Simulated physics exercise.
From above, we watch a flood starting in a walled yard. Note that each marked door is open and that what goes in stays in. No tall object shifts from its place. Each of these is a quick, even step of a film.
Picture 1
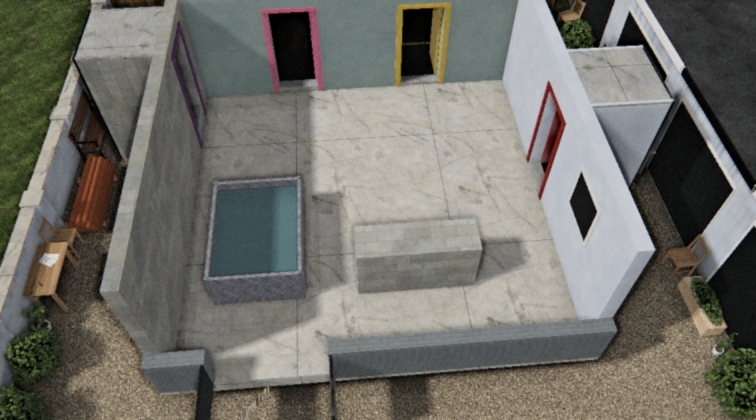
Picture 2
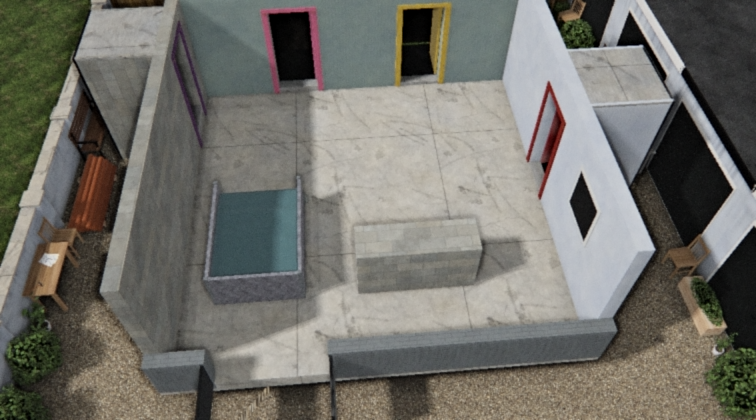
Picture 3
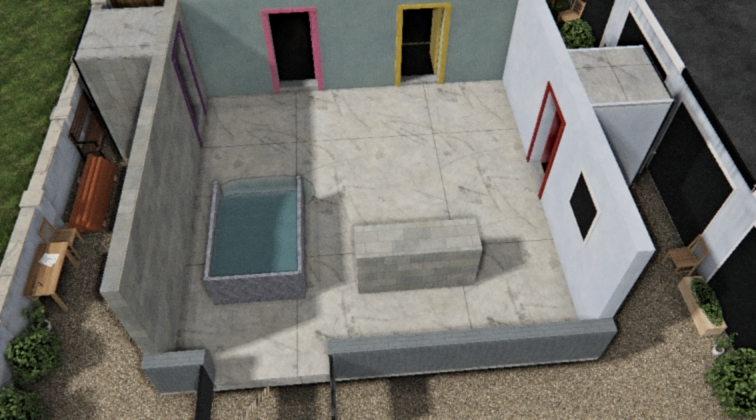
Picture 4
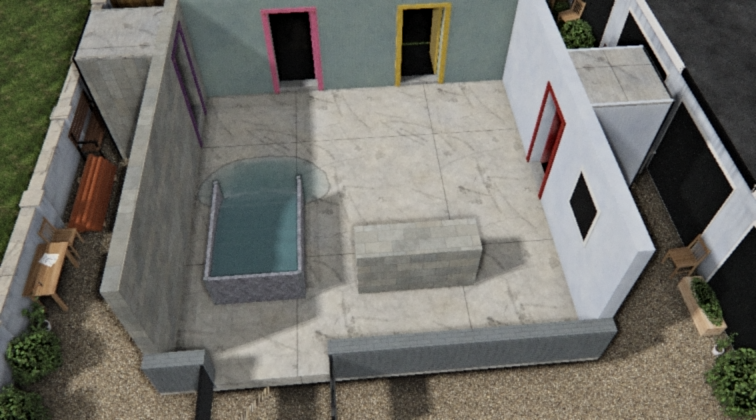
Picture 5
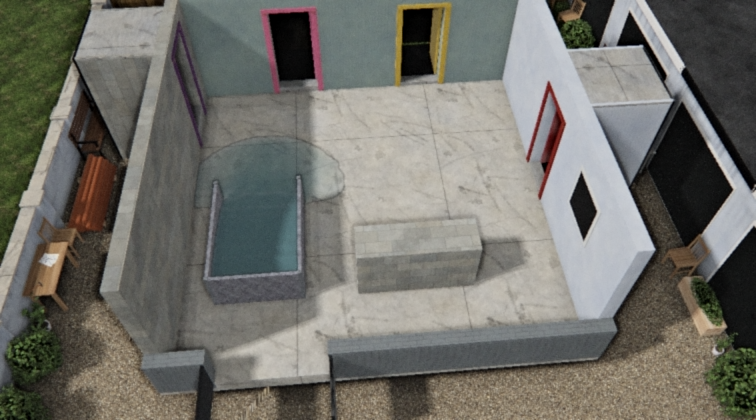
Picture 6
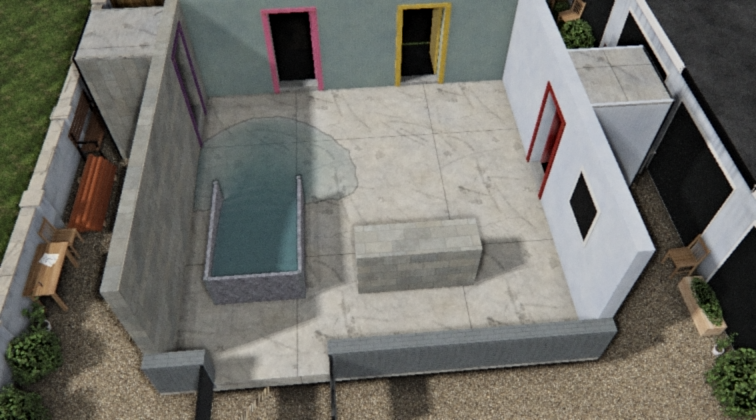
Water pouring out through the open far side of a stone tank and spreading across the pale floor of a walled yard.
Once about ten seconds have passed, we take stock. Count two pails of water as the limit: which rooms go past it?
The red door gets overwhelmed honestly, the yellow door copes honestly, the purple door copes honestly, the pink door gets overwhelmed honestly.
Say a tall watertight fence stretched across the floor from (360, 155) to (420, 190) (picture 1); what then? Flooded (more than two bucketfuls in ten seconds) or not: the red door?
Well, red gets past it.
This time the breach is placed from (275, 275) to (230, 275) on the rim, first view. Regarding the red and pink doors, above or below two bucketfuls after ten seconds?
Put simply: The red one falls below the cutoff; as for the pink one, it falls below the cutoff.
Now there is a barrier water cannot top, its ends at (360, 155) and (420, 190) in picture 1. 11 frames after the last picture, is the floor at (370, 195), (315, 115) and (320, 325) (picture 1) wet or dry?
Taking the points in the order given, they are high and dry, inundated and high and dry.
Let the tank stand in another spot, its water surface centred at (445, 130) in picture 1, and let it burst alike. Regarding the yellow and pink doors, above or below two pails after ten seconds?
Briefly, the yellow door overshoots and the pink door stays within the limit.
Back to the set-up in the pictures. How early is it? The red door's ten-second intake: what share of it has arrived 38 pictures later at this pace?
Some 20 per cent.
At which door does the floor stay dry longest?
The one in red.
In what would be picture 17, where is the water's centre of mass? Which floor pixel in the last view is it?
Somewhere around (269, 165) in the last view.
A moment on, water covers 30 % of the floor; the red door not reached, the yellow door not reached, the purple door wet at the sill, nothing in, the pink door under two buckets in.
Next, water covers 30 % of the floor; the red door not reached, the yellow door wet at the sill, nothing in, the purple door wet at the sill, nothing in, the pink door over two buckets in.
Then, water covers 40 % of the floor; the red door not reached, the yellow door under two buckets in, the purple door wet at the sill, nothing in, the pink door far over two buckets in.
Later, water covers 70 % of the floor; the red door under two buckets in, the yellow door under two buckets in, the purple door wet at the sill, nothing in, the pink door far over two buckets in.
In the end, water covers 95 % of the floor; the red door over two buckets in, the yellow door under two buckets in, the purple door wet at the sill, nothing in, the pink door far over two buckets in.
